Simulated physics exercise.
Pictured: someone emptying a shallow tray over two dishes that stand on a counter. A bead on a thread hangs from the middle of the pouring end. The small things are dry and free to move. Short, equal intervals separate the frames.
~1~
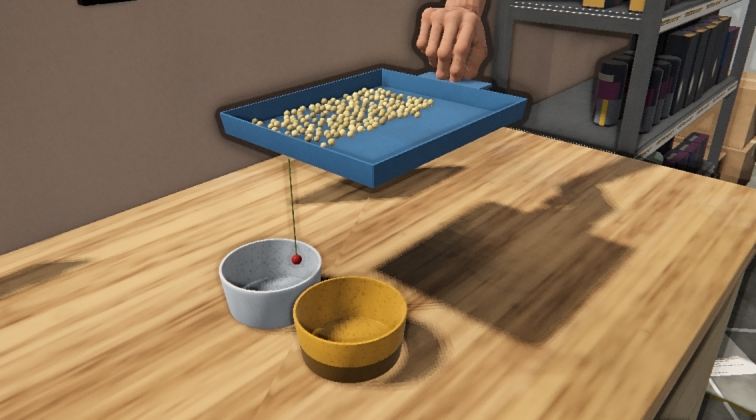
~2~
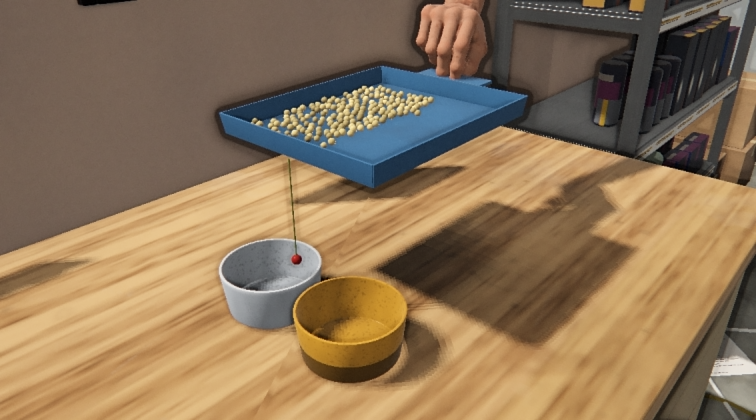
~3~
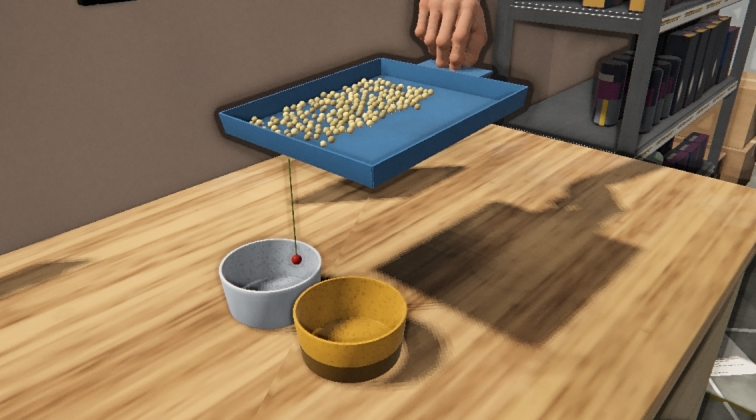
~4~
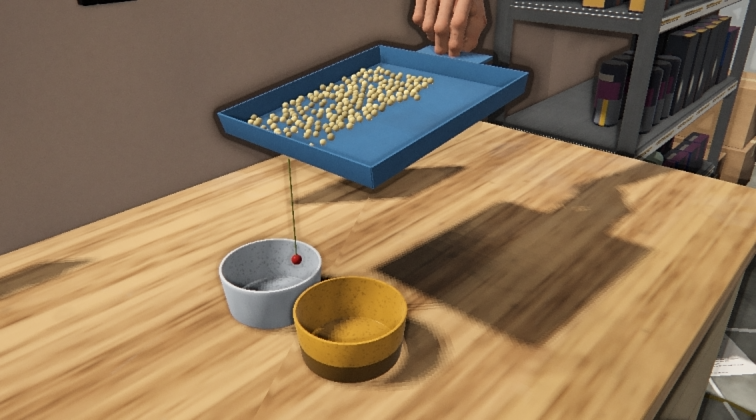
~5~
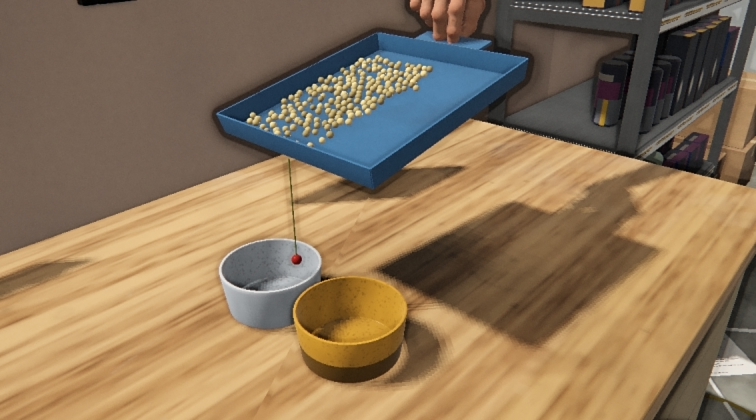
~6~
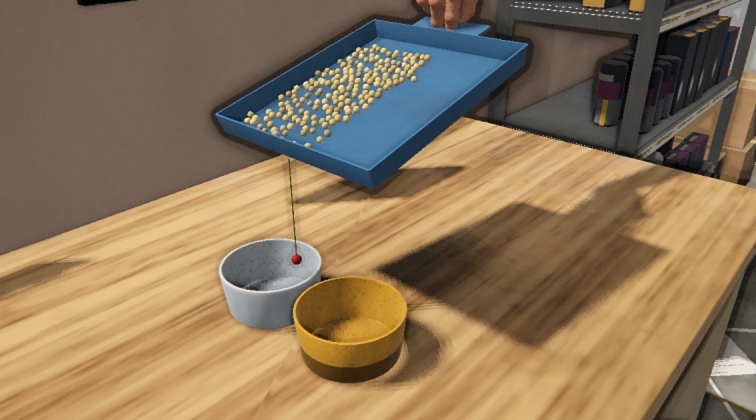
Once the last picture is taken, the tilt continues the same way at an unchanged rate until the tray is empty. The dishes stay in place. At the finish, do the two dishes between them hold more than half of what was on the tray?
No.
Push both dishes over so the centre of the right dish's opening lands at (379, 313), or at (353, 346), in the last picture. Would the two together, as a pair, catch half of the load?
For the two places in order: A minority share, a majority share.
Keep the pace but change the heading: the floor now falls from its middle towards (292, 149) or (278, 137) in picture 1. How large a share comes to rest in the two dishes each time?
Lab note: Try 1 = 30 %, try 2 = 40 %.
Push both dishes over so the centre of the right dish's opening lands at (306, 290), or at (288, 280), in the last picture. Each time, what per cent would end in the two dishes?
Roughly 40 per cent, then roughly 30 per cent.
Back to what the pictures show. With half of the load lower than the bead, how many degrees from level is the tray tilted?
About 110° of tilt.
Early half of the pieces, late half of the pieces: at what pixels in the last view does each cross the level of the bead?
It goes through near (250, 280) first, then near (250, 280).
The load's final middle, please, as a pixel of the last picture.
Somewhere around (233, 350) in the final view.
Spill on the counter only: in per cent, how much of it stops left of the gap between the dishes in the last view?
I'd put it at around 100 per cent.
Soon, tray tipped steeply; nearly all on the tray; a stray few in the air.
A while on, tray tipped right over; nearly all on the tray; a stray few in the left dish; a stray few outside both.
Towards the end, tray tipped past a quarter turn; about a quarter in the right dish; a small part in the left dish; most outside both.
Finally, tray tipped past a quarter turn; about a quarter in the right dish; a small part in the left dish; most outside both.
